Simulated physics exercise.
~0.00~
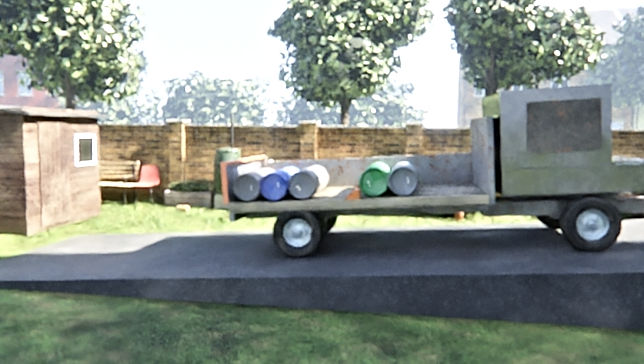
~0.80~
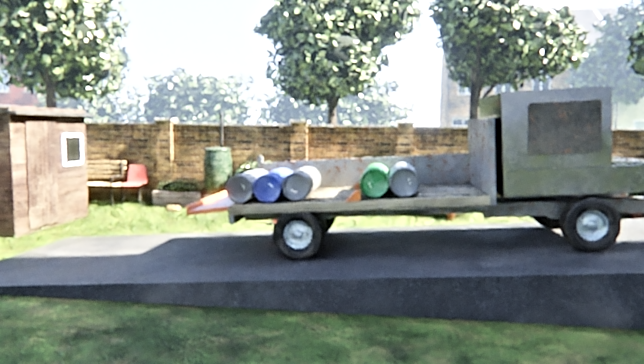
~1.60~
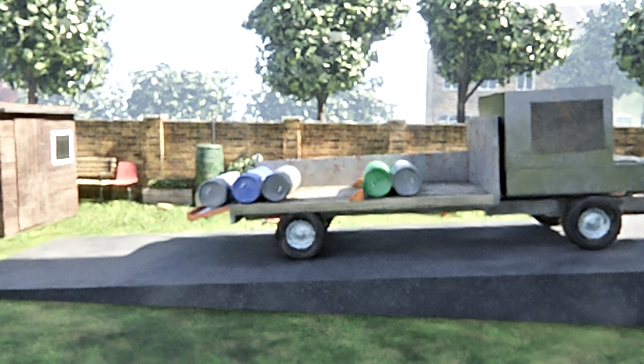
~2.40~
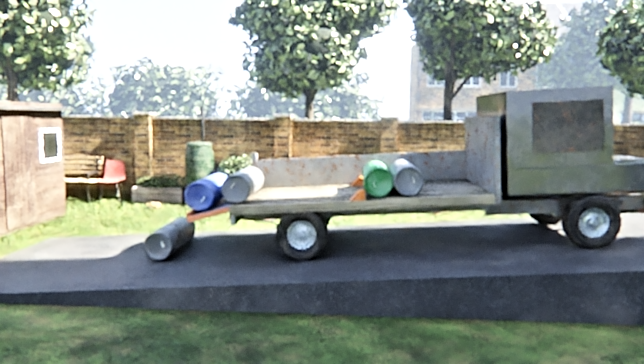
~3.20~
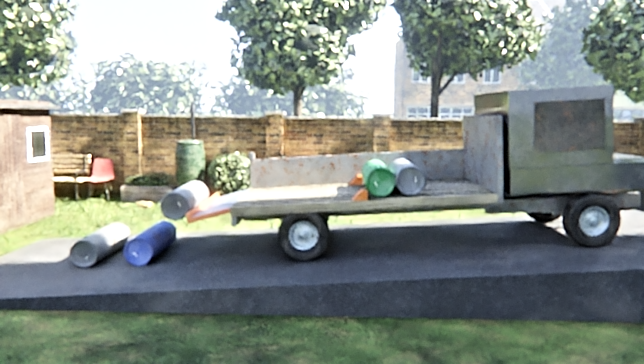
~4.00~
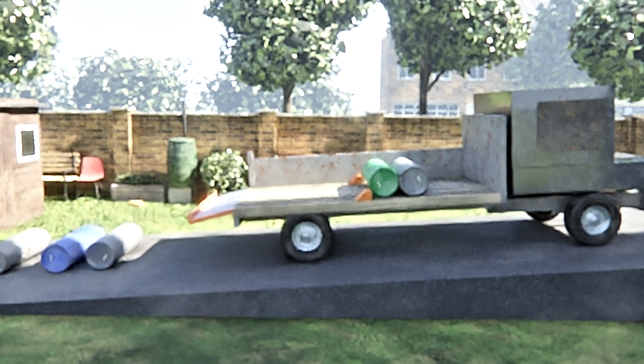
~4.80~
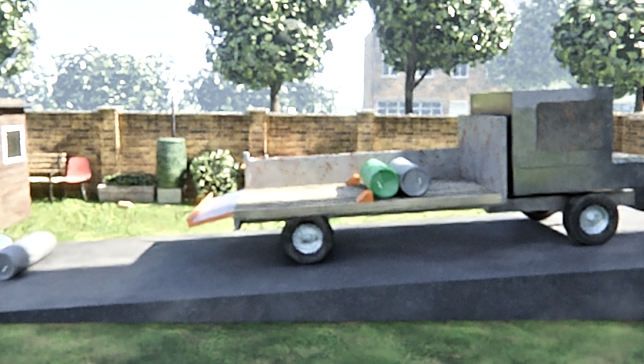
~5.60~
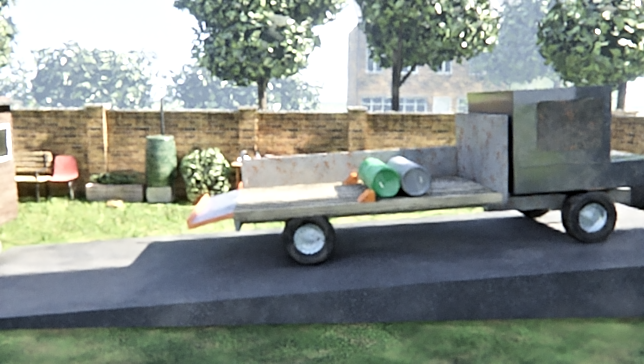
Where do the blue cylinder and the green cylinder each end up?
The blue cylinder ends up off the vehicle, having rolled off the lowered tailgate and away down the road. The green one stays on the bed, resting by the orange chock.
A grey flatbed truck stands on a sloping road, seen from its open side, with a brick wall, trees, a wooden shed and a red chair behind. Five cylinders lie on its bed, a blue one between two grey ones at the left and a green one beside another grey one against an orange chock. The tailgate swings down at the left, and the left three roll towards it. A grey one drops off first, then the blue, then the last grey. They roll away down the road out of view, while the green and its grey neighbour stay on the bed.
